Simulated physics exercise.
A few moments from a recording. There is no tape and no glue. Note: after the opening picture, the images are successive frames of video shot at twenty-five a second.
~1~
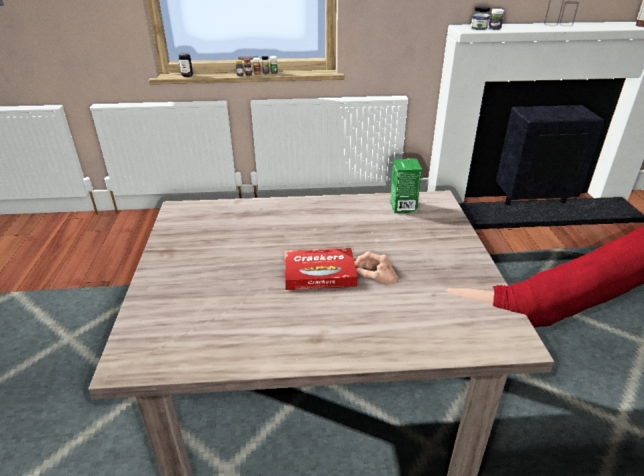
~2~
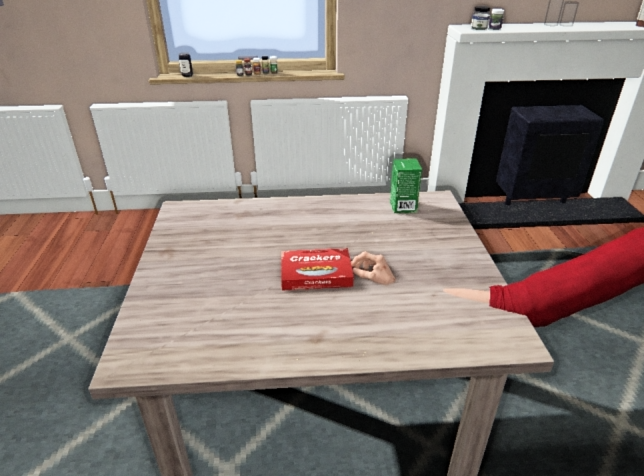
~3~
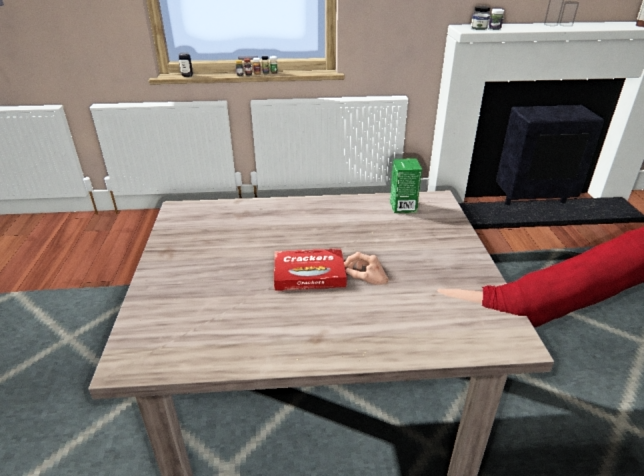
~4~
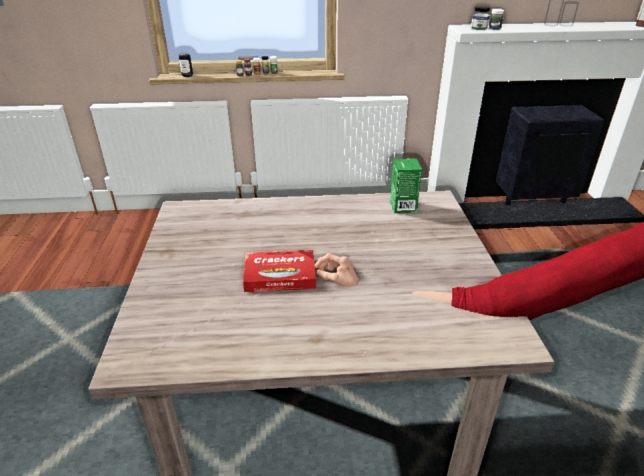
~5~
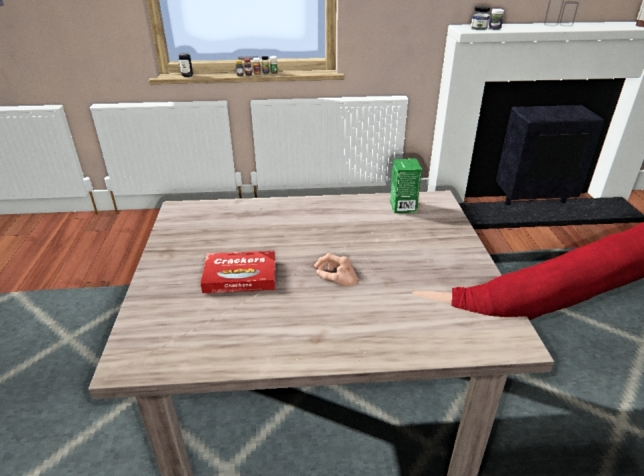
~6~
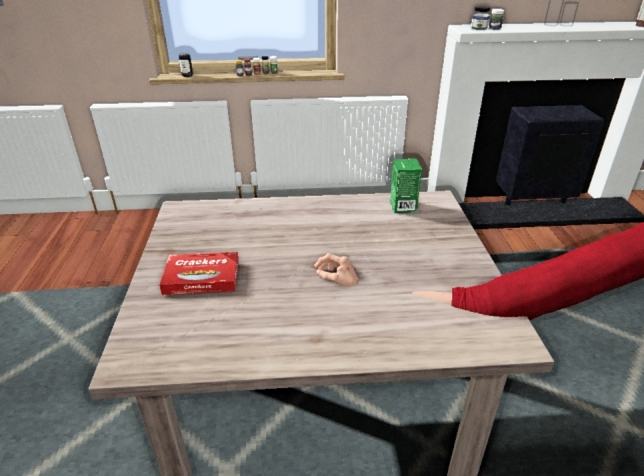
A hand pushes a red crackers box left across the table, then stays as it slides away.
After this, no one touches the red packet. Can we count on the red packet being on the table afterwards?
There you go, it's no longer up top afterwards.
Then, 0.20 s after the last picture, red packet now off the table.
Then, 0.50 s after the last picture, things are still on the move.
By the end, off the table, red packet.
